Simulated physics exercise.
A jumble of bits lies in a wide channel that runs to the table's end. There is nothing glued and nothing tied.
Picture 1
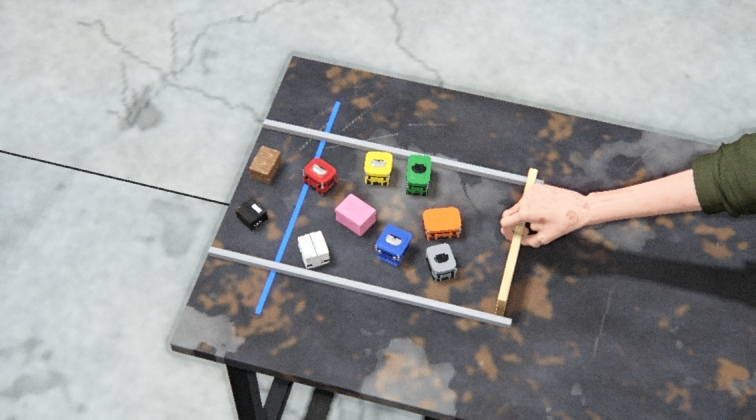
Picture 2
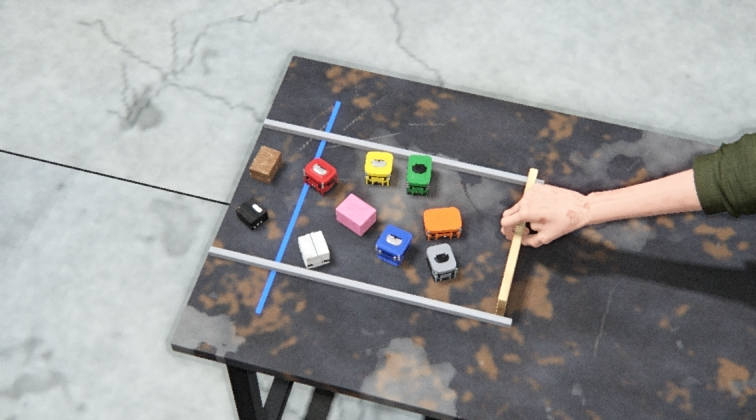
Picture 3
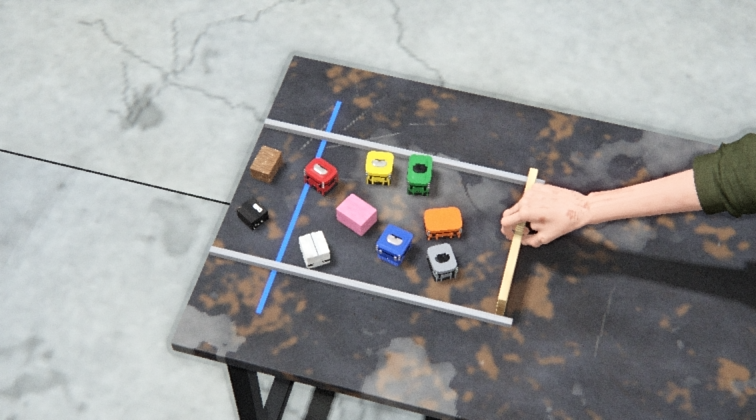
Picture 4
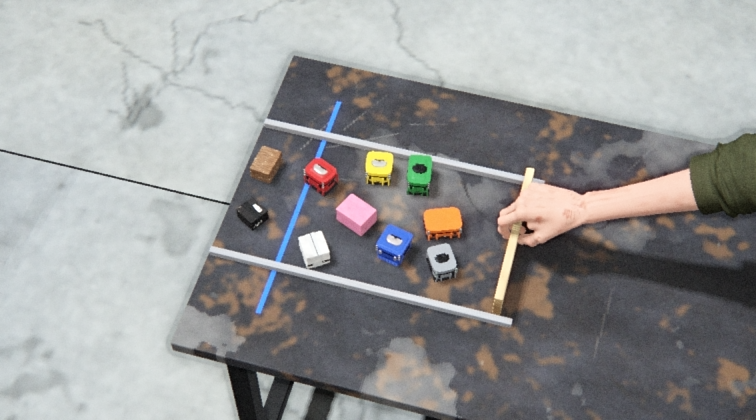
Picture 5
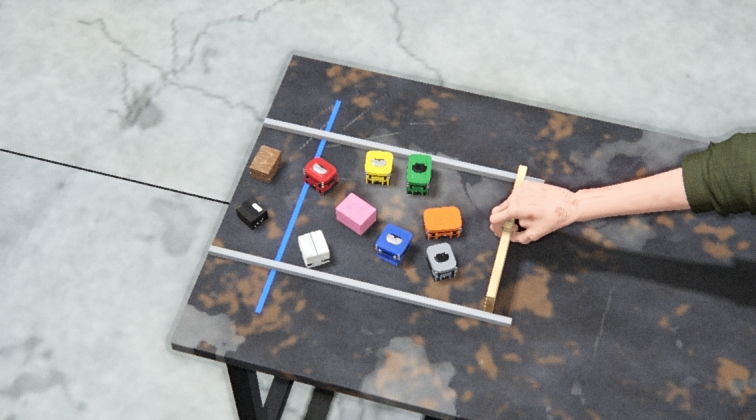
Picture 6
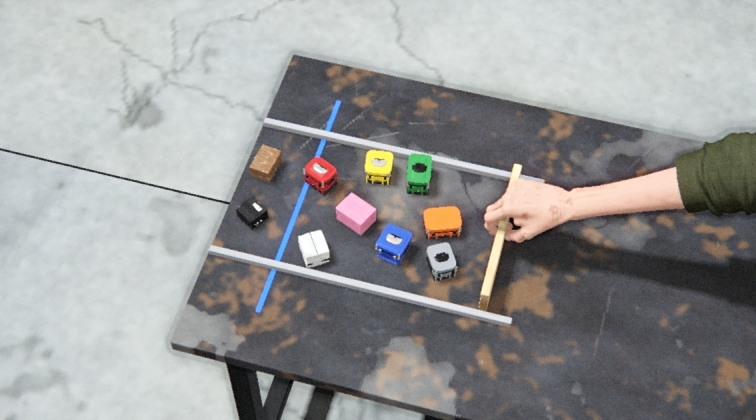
Hand holding a wooden bar at the right of small colourful blocks between metal rails, then sliding it slightly left.
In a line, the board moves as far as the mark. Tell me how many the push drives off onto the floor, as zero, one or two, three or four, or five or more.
One or two, I think.
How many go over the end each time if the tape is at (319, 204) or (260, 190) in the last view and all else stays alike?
Floor count: 0; 6.
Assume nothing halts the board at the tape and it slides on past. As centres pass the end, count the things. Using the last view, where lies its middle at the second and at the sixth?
I'd put it close to (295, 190) and later close to (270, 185).
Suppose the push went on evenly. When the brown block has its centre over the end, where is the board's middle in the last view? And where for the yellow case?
Estimated middle: (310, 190), and (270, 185) for the other.
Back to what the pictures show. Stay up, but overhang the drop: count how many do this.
That comes to 1 of them.
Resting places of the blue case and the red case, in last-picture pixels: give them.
Final spots - blue case (254, 219), red case (265, 159).
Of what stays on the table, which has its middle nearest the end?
Result: The black box.
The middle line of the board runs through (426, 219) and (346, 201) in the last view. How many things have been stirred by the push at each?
Tally: First 3; then 8.
Early on, none off yet; brown block at rest near (266, 164); black box at rest near (252, 213); red case at rest near (321, 175).
A while later, none off yet; brown block at rest near (266, 164); black box at rest near (252, 213); red case moving near (318, 173).
Finally, the number that fall off is one or two; lost, brown block.
